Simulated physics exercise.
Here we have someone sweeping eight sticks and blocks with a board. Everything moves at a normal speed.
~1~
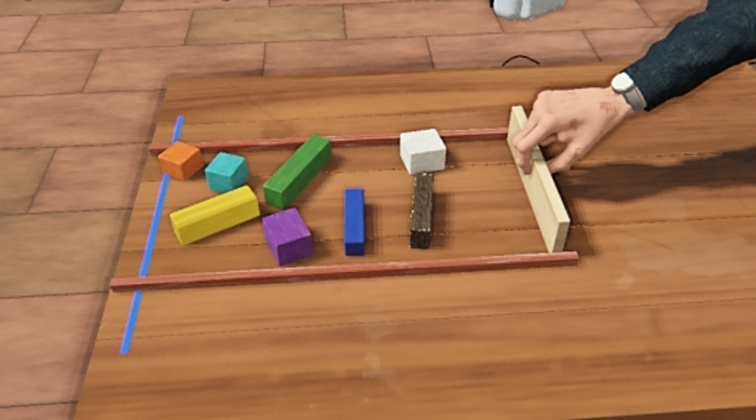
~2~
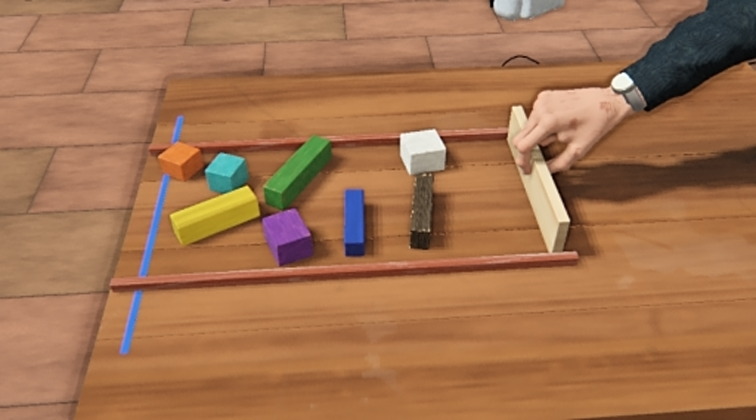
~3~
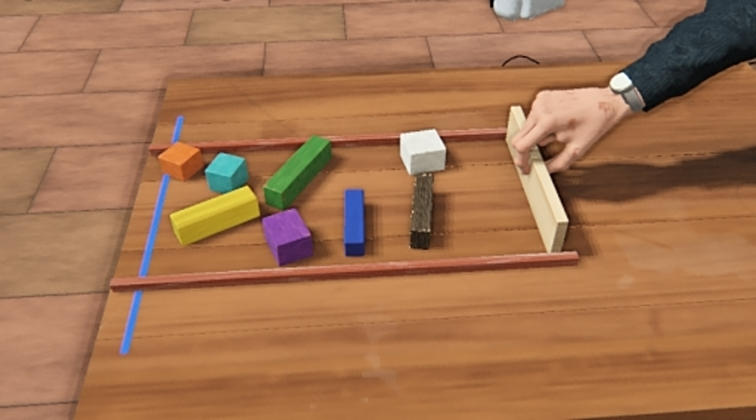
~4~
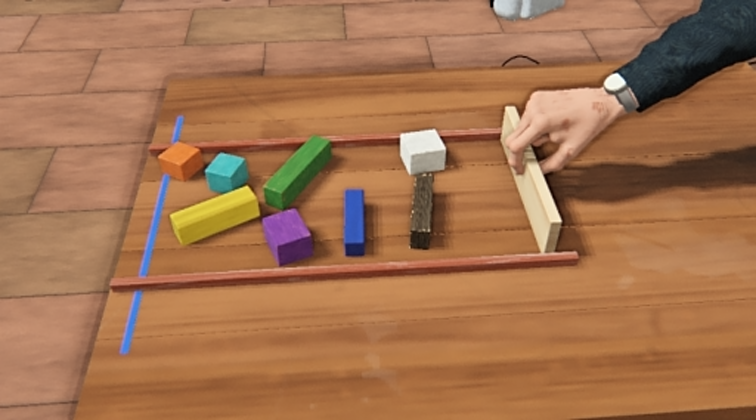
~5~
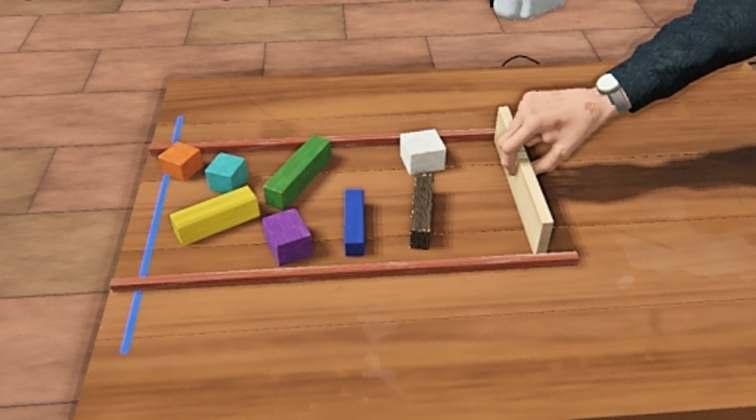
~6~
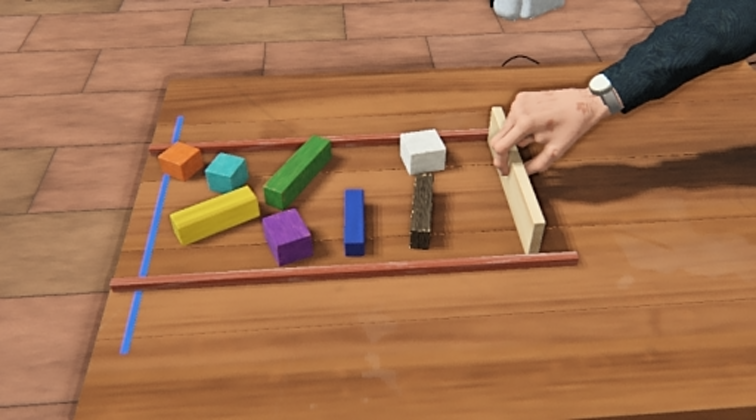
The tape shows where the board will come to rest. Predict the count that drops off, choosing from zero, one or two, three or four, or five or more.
The count is five or more.
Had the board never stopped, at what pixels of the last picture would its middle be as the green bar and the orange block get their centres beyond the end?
When the green bar crosses, the middle is near (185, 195); when the orange block crosses, near (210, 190).
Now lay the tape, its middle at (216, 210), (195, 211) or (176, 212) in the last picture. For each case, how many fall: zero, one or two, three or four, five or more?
Taking the three tapes one at a time, the answers are not one, then three to four, then five or over.
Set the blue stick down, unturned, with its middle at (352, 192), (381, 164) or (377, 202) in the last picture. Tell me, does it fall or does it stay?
The blue stick comes down; tumbles off; goes over.
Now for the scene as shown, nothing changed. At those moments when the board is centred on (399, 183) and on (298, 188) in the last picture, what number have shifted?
Respectively 2 and 7.
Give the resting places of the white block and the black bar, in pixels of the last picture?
Positions - first (147, 164), then (141, 226).
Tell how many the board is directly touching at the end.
It adds up to 2.
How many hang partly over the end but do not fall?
It would come to 1.
Soon after, none off yet; orange block at rest near (181, 161); yellow stick at rest near (216, 215); turquoise block at rest near (227, 174).
In the end, the number that fall off is five or more; gone, blue stick, green bar, purple block, turquoise block, yellow stick and orange block.
